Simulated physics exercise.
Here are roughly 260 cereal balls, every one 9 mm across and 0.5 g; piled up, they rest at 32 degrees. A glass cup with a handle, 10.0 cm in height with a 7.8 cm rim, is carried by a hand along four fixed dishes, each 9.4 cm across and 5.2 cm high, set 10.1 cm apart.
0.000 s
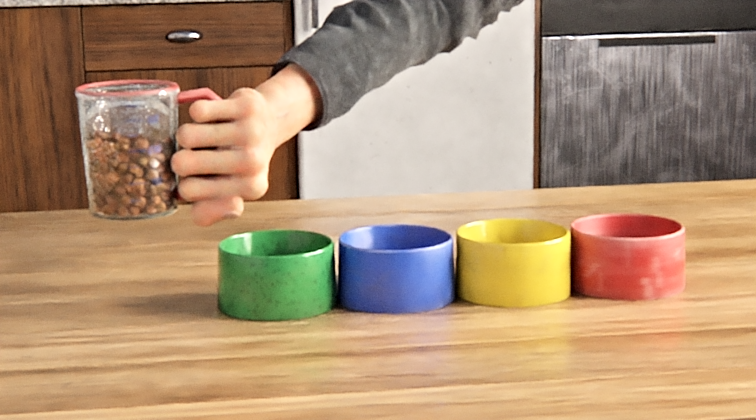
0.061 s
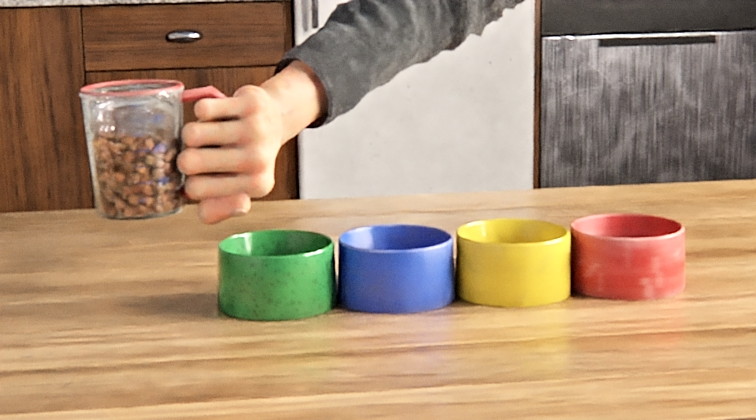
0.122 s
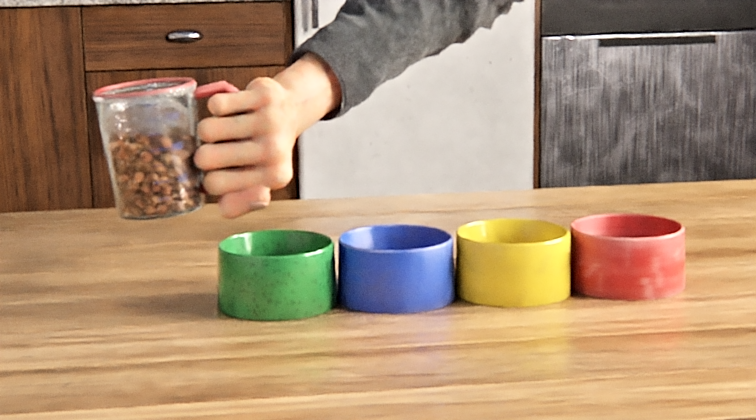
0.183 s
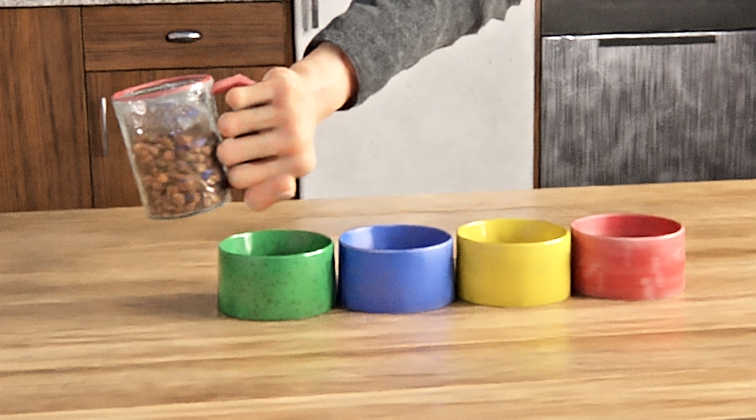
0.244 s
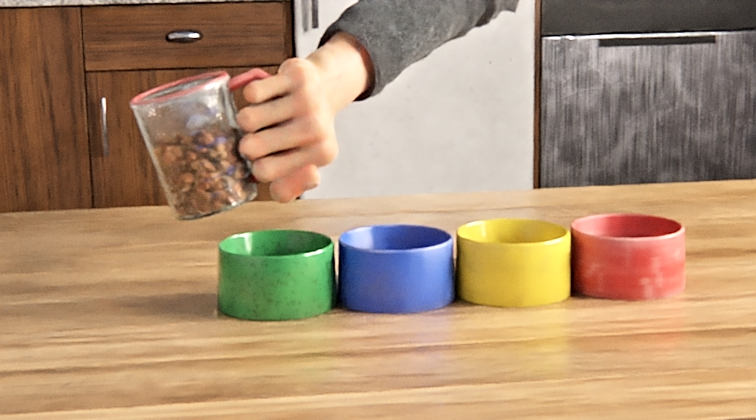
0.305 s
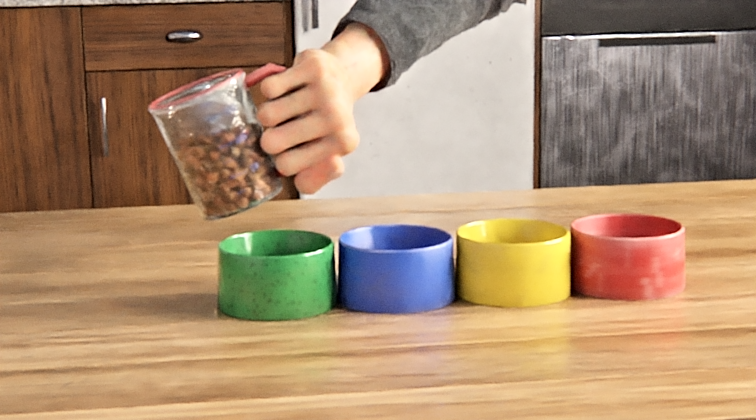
On a wooden counter, a hand moves a clear cup of brown pieces right, tilting it left.
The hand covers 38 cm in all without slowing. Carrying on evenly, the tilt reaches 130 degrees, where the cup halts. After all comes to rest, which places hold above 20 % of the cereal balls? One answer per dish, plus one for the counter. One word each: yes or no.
Red dish: No; blue dish: No; green dish: No; yellow dish: Yes; counter: No.
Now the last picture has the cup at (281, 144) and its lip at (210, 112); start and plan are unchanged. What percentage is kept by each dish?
The red dish keeps 0, the blue one 0, the green one 0 and the yellow one 100.
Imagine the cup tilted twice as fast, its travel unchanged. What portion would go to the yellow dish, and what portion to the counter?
The yellow dish 0, the counter 0.
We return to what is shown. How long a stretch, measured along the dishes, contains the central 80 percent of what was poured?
That stretch measures near 5 centimetres.
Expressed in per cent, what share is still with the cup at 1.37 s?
Around 95 percent.
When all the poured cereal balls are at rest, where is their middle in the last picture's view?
Close to pixel (514, 263).
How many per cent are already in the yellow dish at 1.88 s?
Some 100 per cent.
After 0.95 s, tilt 72 degrees; cup holds 100 %.
After 1.37 s, tilt 106 degrees; cup holds 95 %, yellow 5 %.
After 1.88 s, tilt 130 degrees; cup holds 0 %, yellow 100 %.
At rest (2.4 s), red 0 %, blue 0 %, green 0 %, yellow 100 %, counter 0 %.
